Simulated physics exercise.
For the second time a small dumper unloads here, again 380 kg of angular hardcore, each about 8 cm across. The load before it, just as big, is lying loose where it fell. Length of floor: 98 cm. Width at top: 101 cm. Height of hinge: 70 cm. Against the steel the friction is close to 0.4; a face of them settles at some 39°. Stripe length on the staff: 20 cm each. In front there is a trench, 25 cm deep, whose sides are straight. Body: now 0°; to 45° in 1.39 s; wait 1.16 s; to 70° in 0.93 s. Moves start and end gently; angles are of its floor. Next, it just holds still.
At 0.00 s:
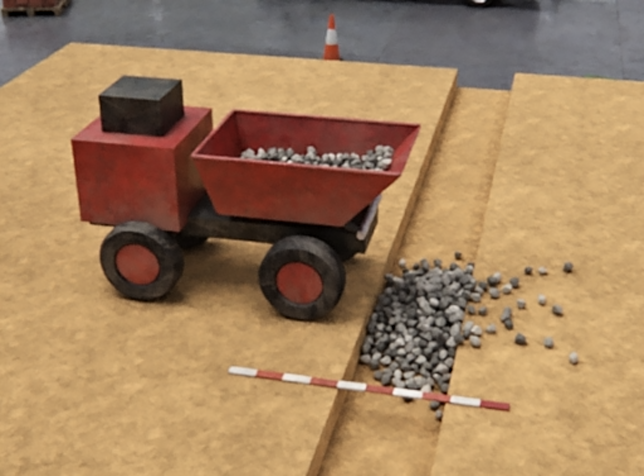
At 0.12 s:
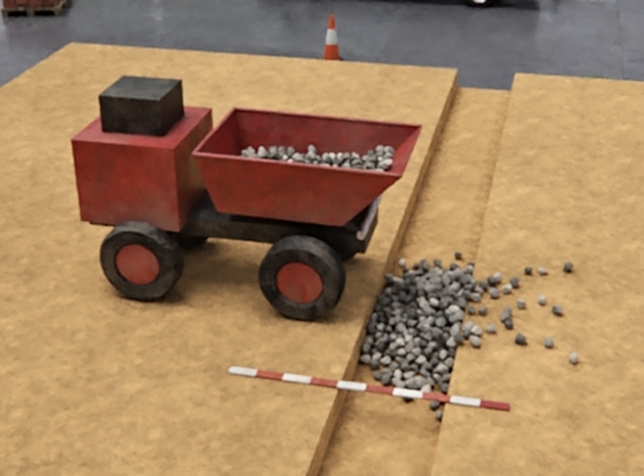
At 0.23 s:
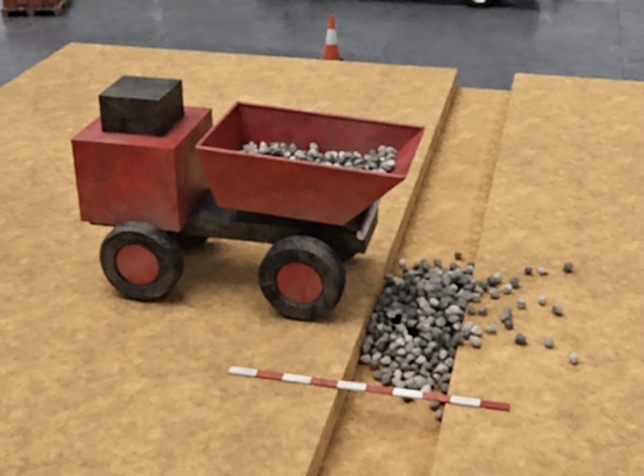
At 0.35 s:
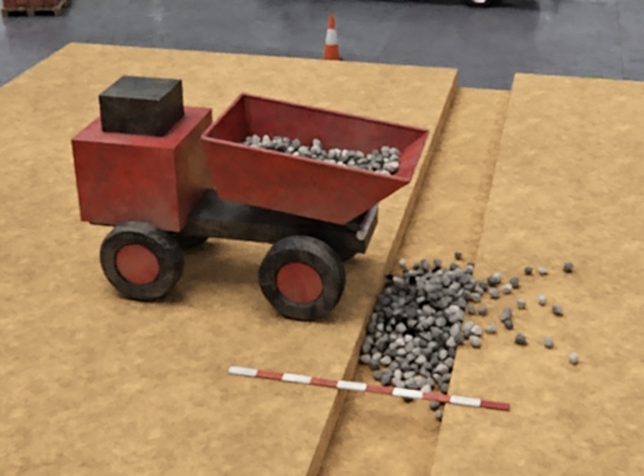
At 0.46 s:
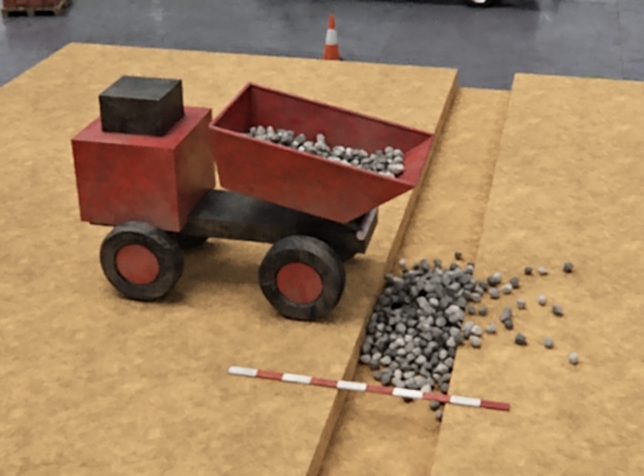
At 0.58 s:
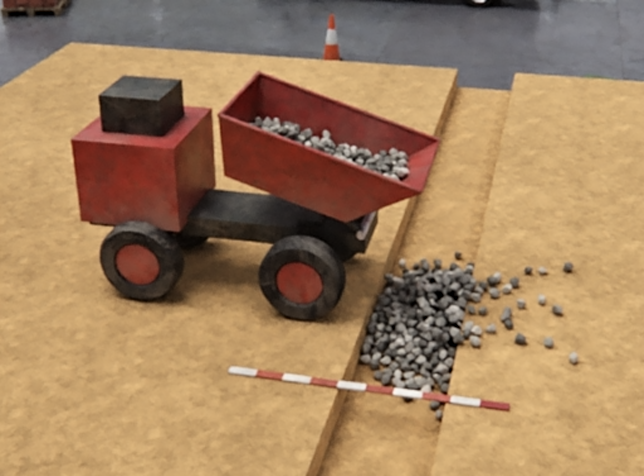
A red dumper beside a trench gradually raises its stone-filled body, tilting it toward the right.
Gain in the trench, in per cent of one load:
21 per cent.
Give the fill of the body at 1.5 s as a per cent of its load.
About 100 per cent.
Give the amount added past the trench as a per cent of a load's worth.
That comes to about 80 % of a load.
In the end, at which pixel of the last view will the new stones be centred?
In the last view, somewhere near (493, 298).
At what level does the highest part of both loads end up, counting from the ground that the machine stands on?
Roughly 40 cm above that ground.
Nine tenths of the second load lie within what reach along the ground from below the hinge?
Around 140 cm ahead of it.
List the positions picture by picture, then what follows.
The body is at 0°, its lip at (400, 175); the top of the load is at (348, 158). The earlier load is highest near (437, 292), 11 cm above ground level, 95 % in the trench, 5 % past the trench, in the first frame.
Lip at (401, 176), floor tilted 1°, highest stones at (323, 155); the stones move at 0.2 m/s on average, in the second frame.
Lip at (405, 178), floor tilted 3°, highest stones at (314, 154); the stones move at 0.3 m/s on average, in the third frame.
Lip at (410, 182), floor tilted 7°, highest stones at (278, 146); the stones move at 0.4 m/s on average, in the fourth frame.
The body is at 12°, its lip at (415, 186); the top of the load is at (276, 138); the stones move at 0.5 m/s on average, in the fifth frame.
Lip at (422, 192), floor tilted 17°, highest stones at (277, 130); the stones move at 0.5 m/s on average, in the sixth frame.
After 1.0 s the floor is at 38°; in per cent of one load, 100 in the body, 95 in the trench, 5 past the trench; the foremost stones are at (547, 305).
After 1.5 s the floor is at 45°; in per cent of one load, 100 in the body, 95 in the trench, 5 past the trench; the foremost stones are at (547, 305).
After 3.9 s the floor is at 70°; in per cent of one load, 62 in the body, 98 in the trench, 40 past the trench; the foremost stones are at (551, 308).
After 6.6 s the floor is at 70°; in per cent of one load, 0 in the body, 116 in the trench, 84 past the trench; the foremost stones are at (628, 340). Net gain in the trench, 21.
